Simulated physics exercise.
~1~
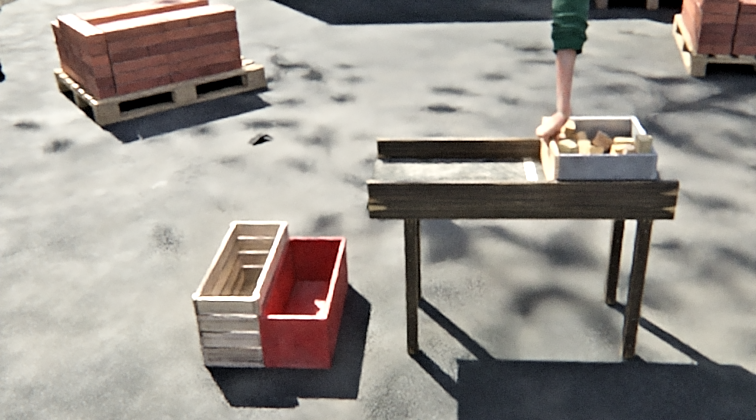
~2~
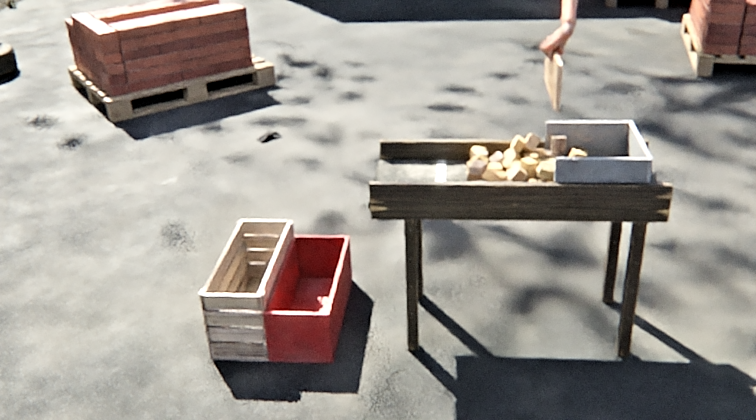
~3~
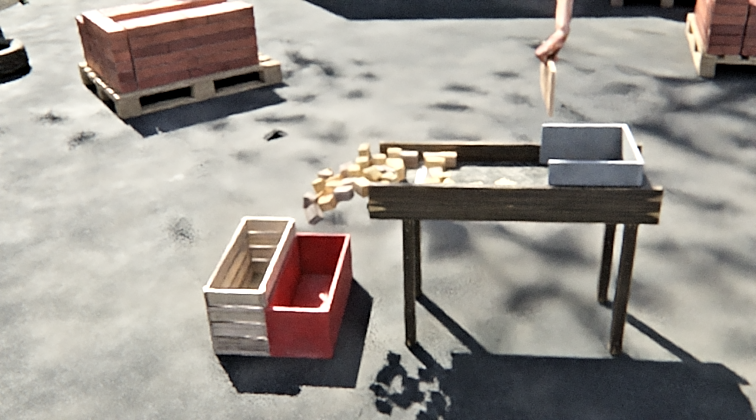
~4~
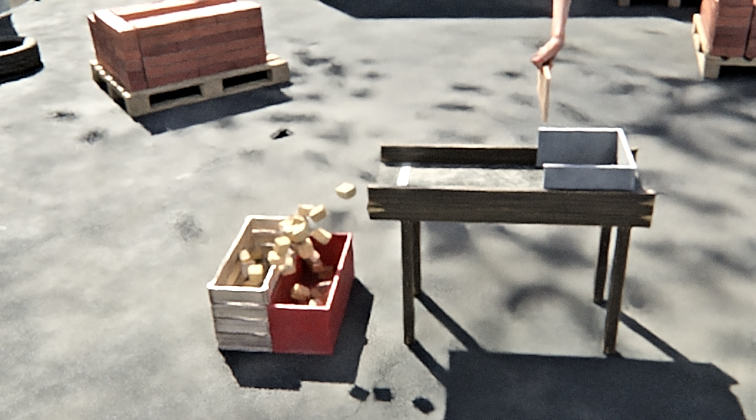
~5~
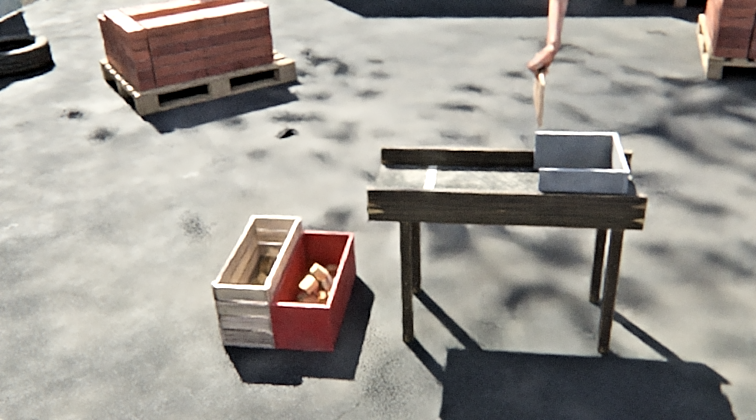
A bare arm in a green sleeve reaches down to a grey pen of pale wooden offcuts at the right end of a dark, table-like belt, seen from above on sunlit grey paving. A red box and a slatted wooden tub stand side by side on the ground at lower left, with stacked reddish timber on a pallet behind. The hand lifts a thin gate, and the offcuts slide left along the belt. They spill off the end in a loose stream and tumble into both containers. Finally the belt is empty, with offcuts resting in the red box and the tub.
